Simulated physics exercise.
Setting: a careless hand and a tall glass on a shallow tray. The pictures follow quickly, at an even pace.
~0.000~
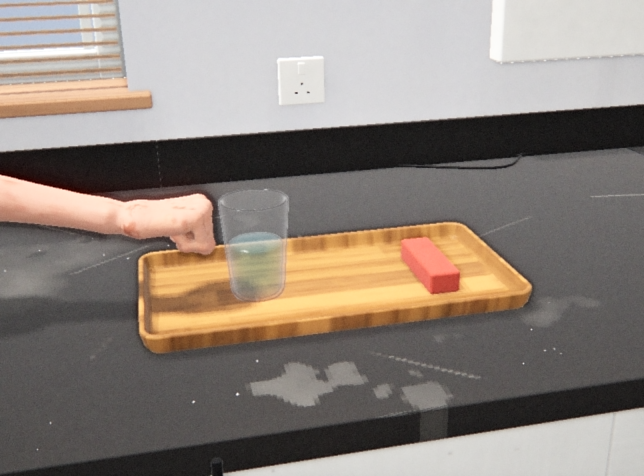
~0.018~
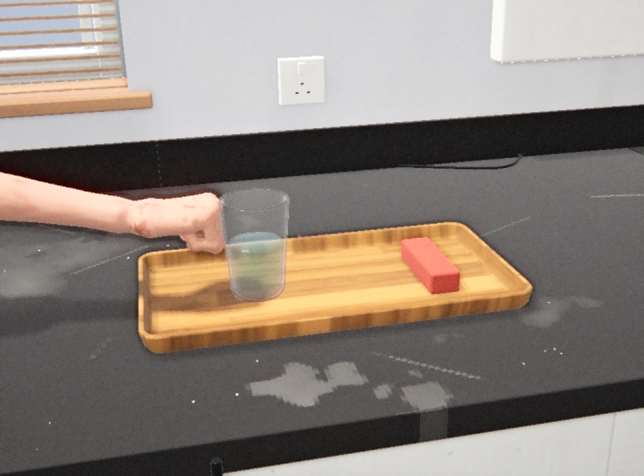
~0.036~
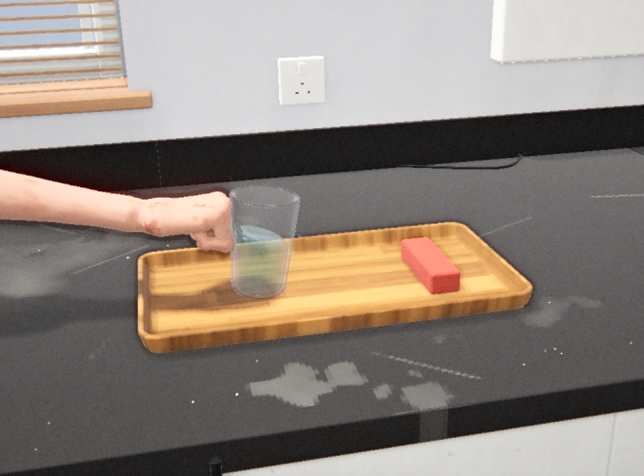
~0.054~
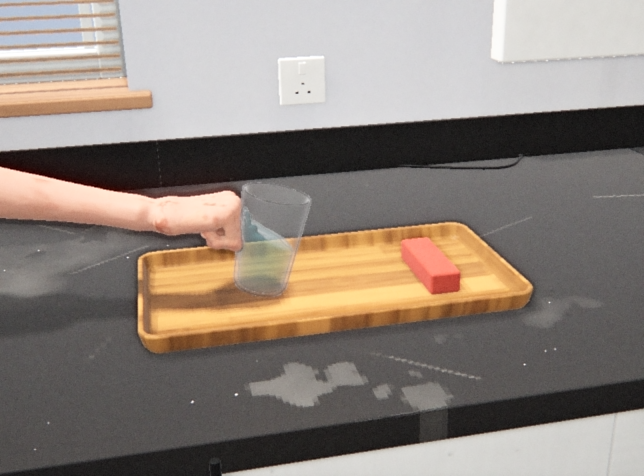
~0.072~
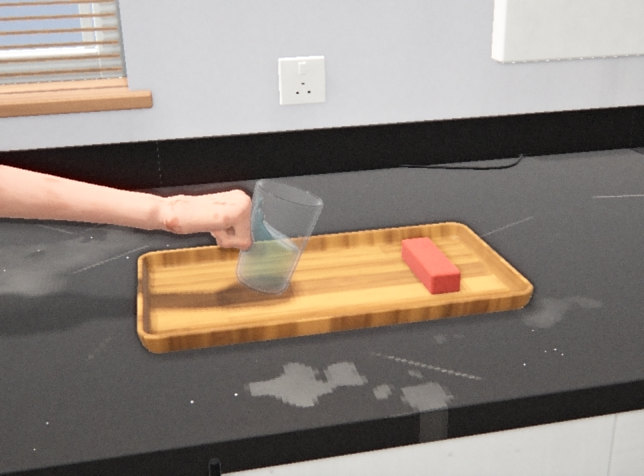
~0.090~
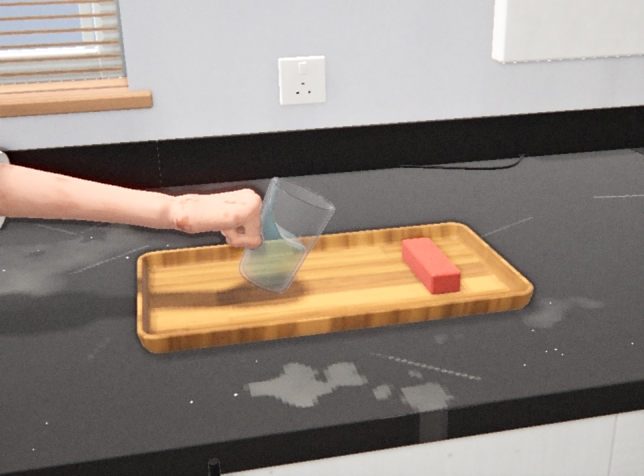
A hand in a fist pushed against a clear glass of liquid on a wooden tray, sliding it slightly right, then tilting it steadily further toward the red block, which stayed still.
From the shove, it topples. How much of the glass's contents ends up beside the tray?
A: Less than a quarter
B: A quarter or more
(A) Less than a quarter.
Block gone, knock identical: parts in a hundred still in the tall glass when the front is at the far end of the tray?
About 65 per cent.
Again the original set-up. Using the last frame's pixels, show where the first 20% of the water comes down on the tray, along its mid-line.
Roughly (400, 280).
A moment on, the tall glass lies on its side and 97 per cent is in the glass, 1 on the tray and 2 above or beyond its rim.
Next, the tall glass lies on its side and 49 per cent is in the glass, 38 on the tray and 14 above or beyond its rim.
Then the tall glass lies on its side and 27 per cent is in the glass, 51 on the tray and 22 above or beyond its rim.
Later the tall glass lies on its side and 15 per cent is in the glass, 73 on the tray and 12 above or beyond its rim.
At rest 88 per cent is held by tray and glass, 12 is off the tray.
